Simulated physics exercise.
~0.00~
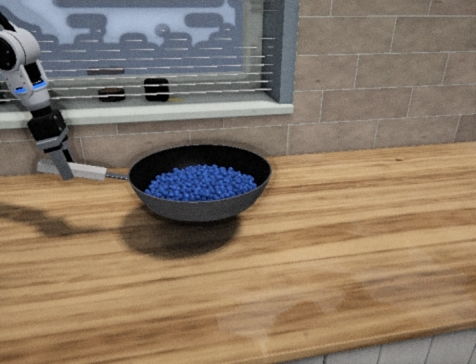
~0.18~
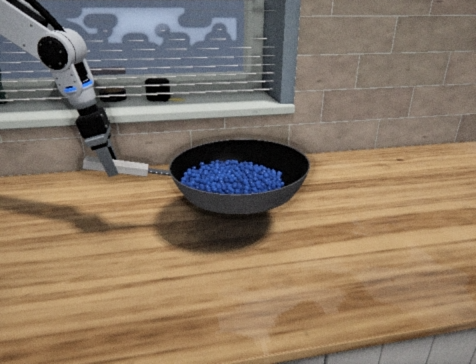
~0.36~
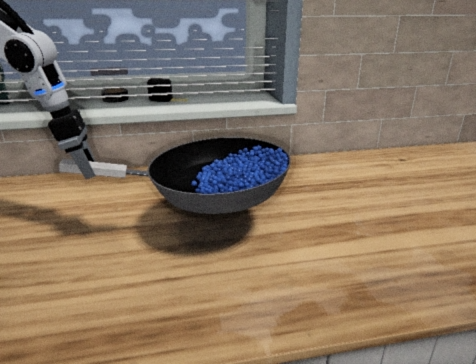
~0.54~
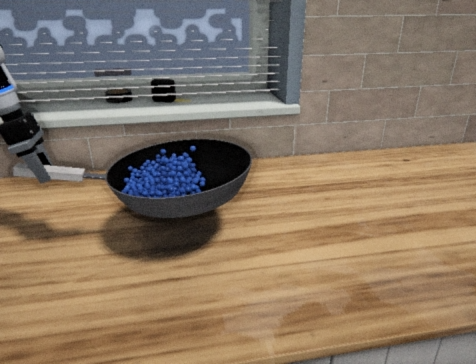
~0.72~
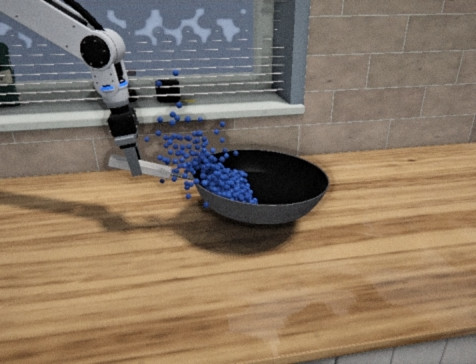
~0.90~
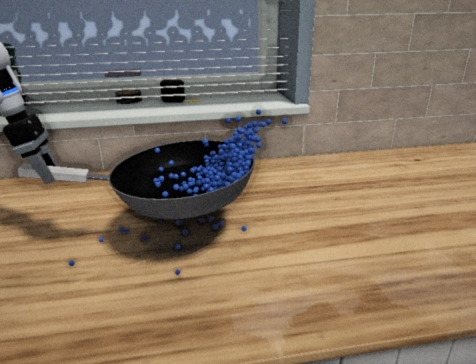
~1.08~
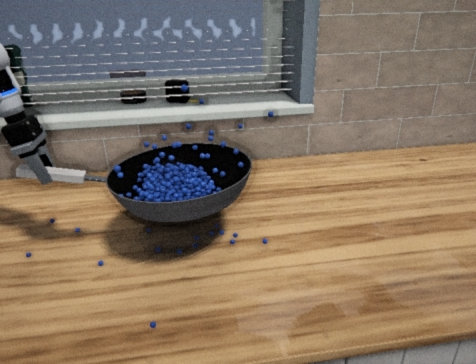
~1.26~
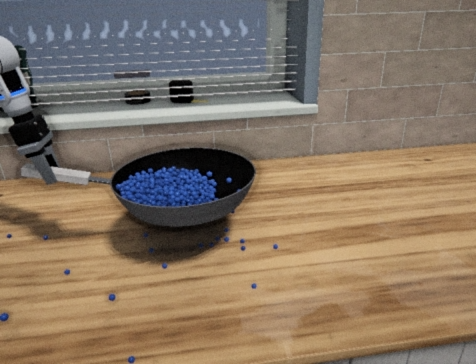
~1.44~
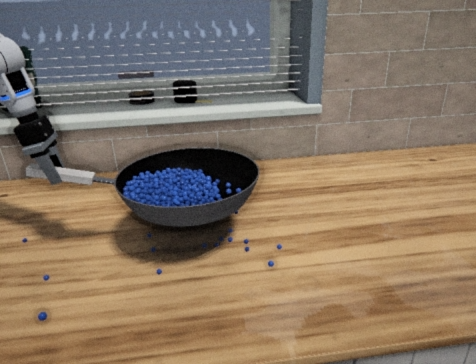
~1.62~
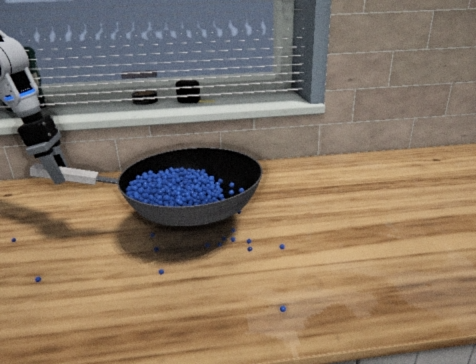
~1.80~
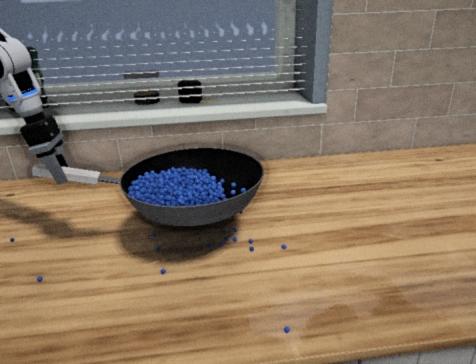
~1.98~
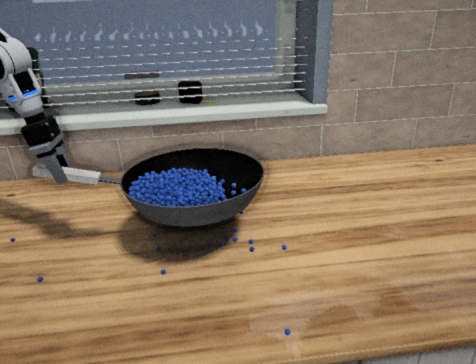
The footage shows a robot arm holding a dark frying pan of blue beads above a wooden counter, swinging it right and left several times so the beads slosh and fly up, before the pan stops with most beads inside and some scattered on the counter.
